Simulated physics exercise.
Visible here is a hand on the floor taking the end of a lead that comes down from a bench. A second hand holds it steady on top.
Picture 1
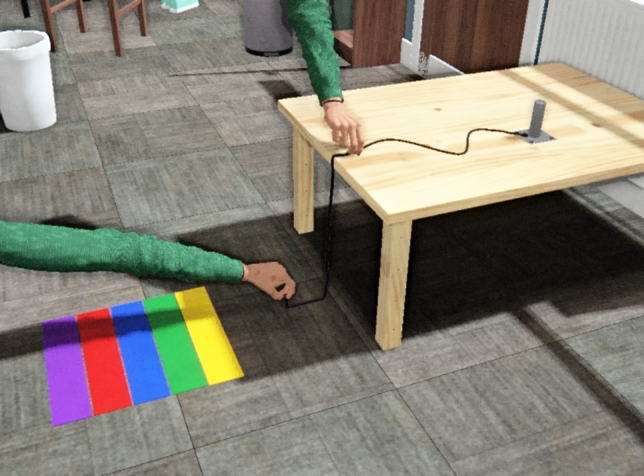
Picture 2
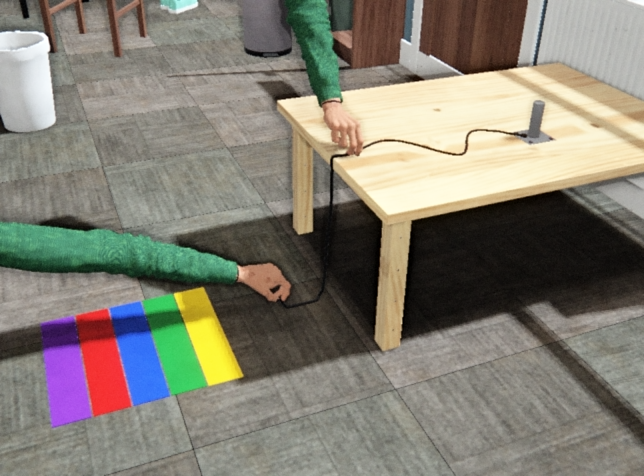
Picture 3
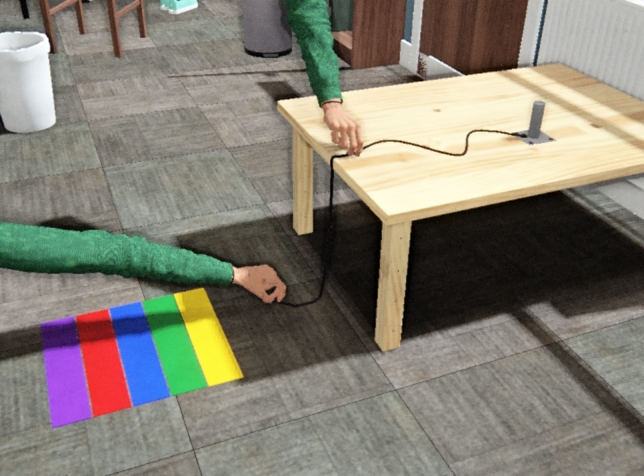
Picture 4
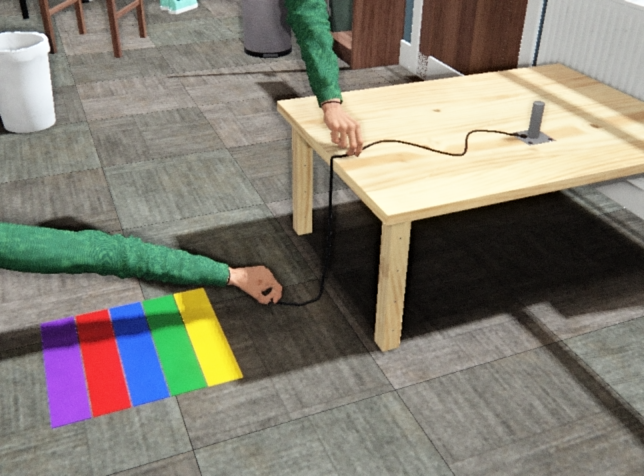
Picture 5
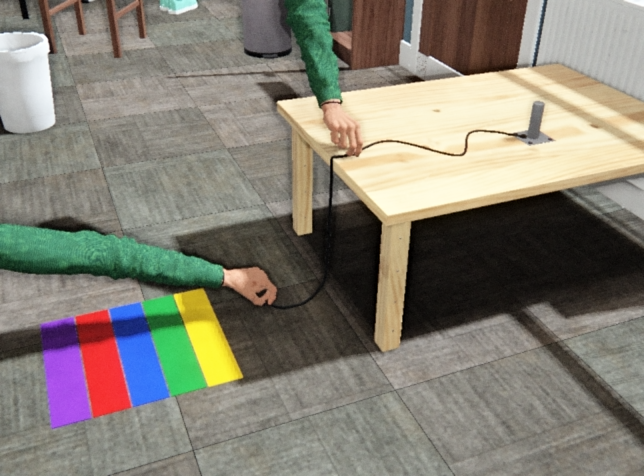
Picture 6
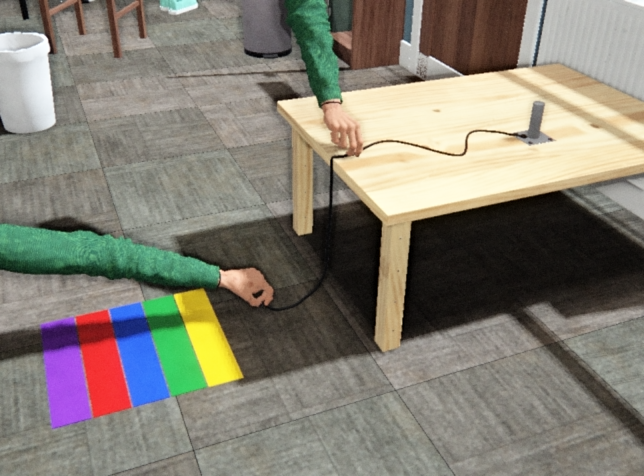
A green-sleeved arm reaches in from the left over a grey carpeted floor, seen from above at an angle by a still camera. Its hand holds the end of a black cord that runs down from a pale wooden table, where another hand touches it near a grey post, beside purple, red, blue, green and yellow stripes. The lower hand slides slightly left, drawing the cord's end along.
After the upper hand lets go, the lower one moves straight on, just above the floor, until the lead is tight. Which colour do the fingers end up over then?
They end up over the red strip.
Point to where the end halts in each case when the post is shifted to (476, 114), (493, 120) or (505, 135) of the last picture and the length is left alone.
Around (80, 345), (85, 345) and (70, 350).
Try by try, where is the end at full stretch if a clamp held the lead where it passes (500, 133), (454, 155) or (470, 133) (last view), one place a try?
Roughly (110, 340), (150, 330) and (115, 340).
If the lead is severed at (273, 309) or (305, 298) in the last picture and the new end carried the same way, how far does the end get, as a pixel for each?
It would be at (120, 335) in the first case and at (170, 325) in the second.
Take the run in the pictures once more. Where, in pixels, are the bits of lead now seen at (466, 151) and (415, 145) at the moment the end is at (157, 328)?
Point one: (432, 151); point two: (374, 158).
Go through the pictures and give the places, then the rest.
The first picture shows end (285, 297); yellow (219, 362); green (184, 371); blue (147, 380); red (109, 390); purple (70, 400).
The second picture shows end (280, 298); lead through (490, 131) (465, 152) (397, 141) (339, 156) (329, 226) (323, 286).
The third picture shows end (276, 300).
The fourth picture shows end (272, 301); lead through (490, 132) (465, 153) (397, 141) (338, 157) (330, 227) (322, 287).
The fifth picture shows end (267, 302).
The sixth picture shows end (263, 303); lead through (490, 132) (465, 153) (397, 142) (338, 157) (329, 227) (316, 288).
Soon after, end near (157, 328); over green.
After that, end near (121, 337); over blue.
At the stop, end near (100, 342); over red. The red one.
